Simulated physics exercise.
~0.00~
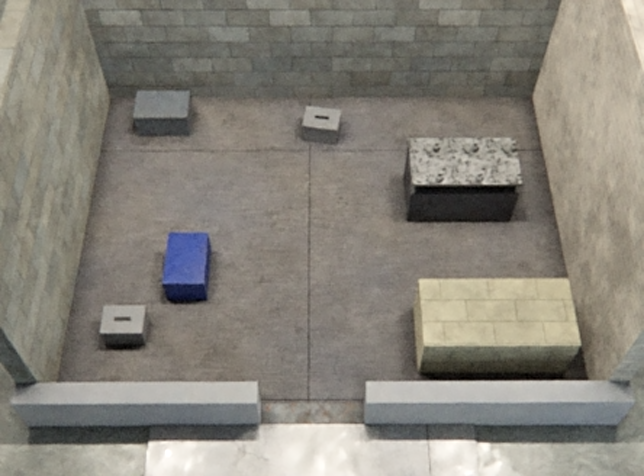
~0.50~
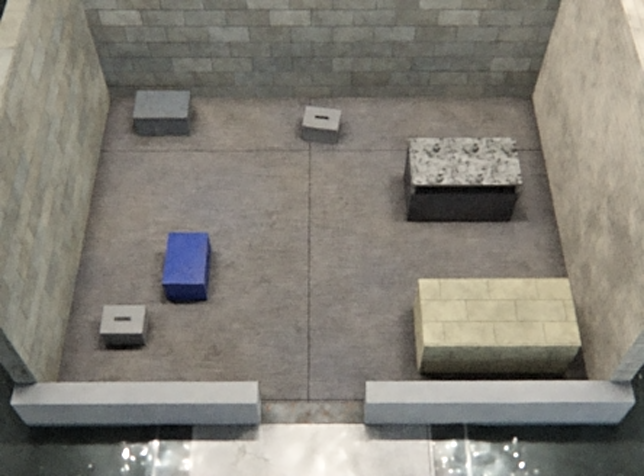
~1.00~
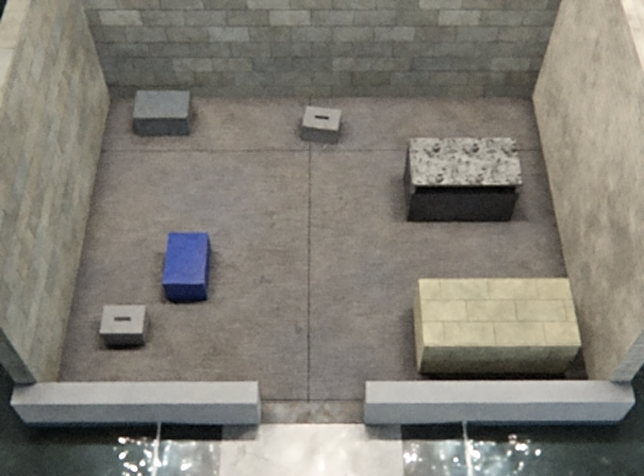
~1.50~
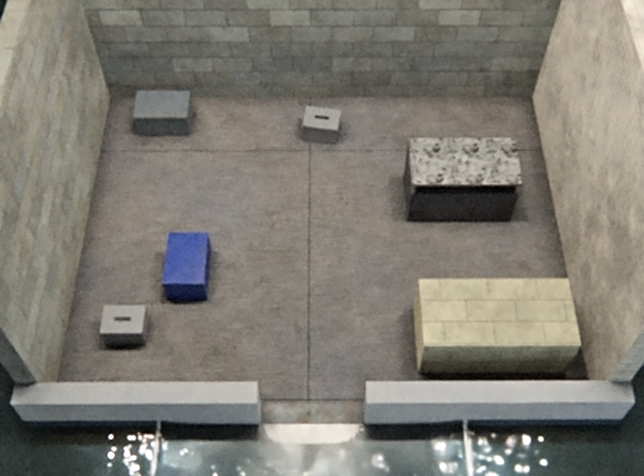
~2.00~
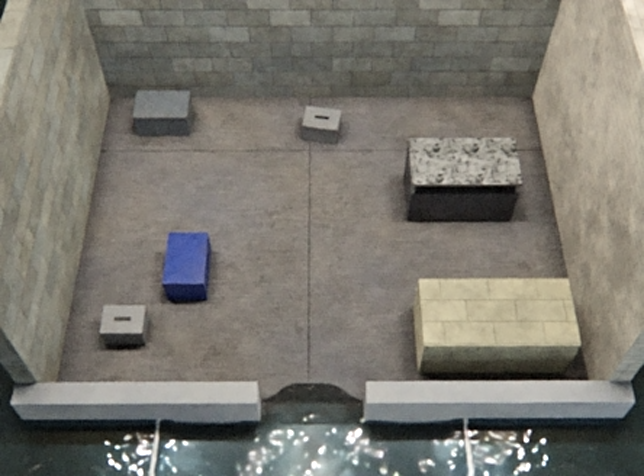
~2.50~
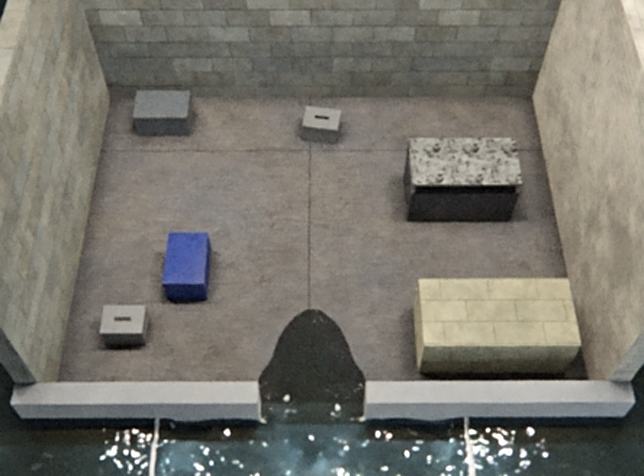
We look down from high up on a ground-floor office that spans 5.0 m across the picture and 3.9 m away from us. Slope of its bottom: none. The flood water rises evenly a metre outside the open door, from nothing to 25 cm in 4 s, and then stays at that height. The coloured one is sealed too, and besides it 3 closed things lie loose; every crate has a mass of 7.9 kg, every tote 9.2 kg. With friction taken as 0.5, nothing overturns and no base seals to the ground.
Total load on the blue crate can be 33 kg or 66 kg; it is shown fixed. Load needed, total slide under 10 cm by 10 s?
Smaller.
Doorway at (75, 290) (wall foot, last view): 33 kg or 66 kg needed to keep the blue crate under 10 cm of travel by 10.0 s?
The big mass is needed.
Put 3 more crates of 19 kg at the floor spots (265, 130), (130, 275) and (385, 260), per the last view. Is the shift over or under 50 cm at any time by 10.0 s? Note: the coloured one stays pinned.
In turn: Beyond it, within it, within it.
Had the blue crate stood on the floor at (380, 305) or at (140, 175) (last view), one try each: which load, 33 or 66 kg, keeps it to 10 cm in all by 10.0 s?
For the first start the lighter one suffices; for the second the lighter one suffices.
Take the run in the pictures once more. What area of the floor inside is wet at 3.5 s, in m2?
I'd estimate close to 4.0 m2.
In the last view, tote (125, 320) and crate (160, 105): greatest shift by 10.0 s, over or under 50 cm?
So that's not as far for the first and further for the second.
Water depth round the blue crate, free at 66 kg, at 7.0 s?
4 cm, roughly.
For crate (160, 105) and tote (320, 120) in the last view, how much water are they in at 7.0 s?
First roughly 6 cm, second roughly 11 cm.
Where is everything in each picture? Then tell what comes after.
The first frame shows the blue crate at (186, 257), on the bottom; water covers 0.0 m2; 0 of 4 have shifted.
The second frame shows the blue crate at (186, 257), on the bottom; water covers 0.0 m2; 0 of 4 have shifted.
The third frame shows the blue crate at (186, 257) rests on the ground; 0.0 m2 under water; 0 of 4 have shifted.
The fourth frame shows the blue crate at (186, 257) rests on the ground; water covers 0.0 m2; 0 of 4 have shifted.
The fifth frame shows the blue crate at (186, 257), on the bottom; water covers 0.1 m2; 0 of 4 have shifted.
The sixth frame shows the blue crate at (186, 257) rests on the ground; water covers 0.7 m2; 0 of 4 have shifted.
After 3.5 s the blue crate would be 0 cm from its start with 33 kg and 0 cm from its start with 66 kg; 0 cm of water round it then.
After 4.5 s the blue crate would be 0 cm from its start with 33 kg and 0 cm from its start with 66 kg; 3 cm of water round it then.
After 7.0 s the blue crate would be 0 cm from its start with 33 kg and 0 cm from its start with 66 kg; 4 cm of water round it then.
After 10.0 s the blue crate would be 0 cm from its start with 33 kg and 0 cm from its start with 66 kg; 9 cm of water round it then.
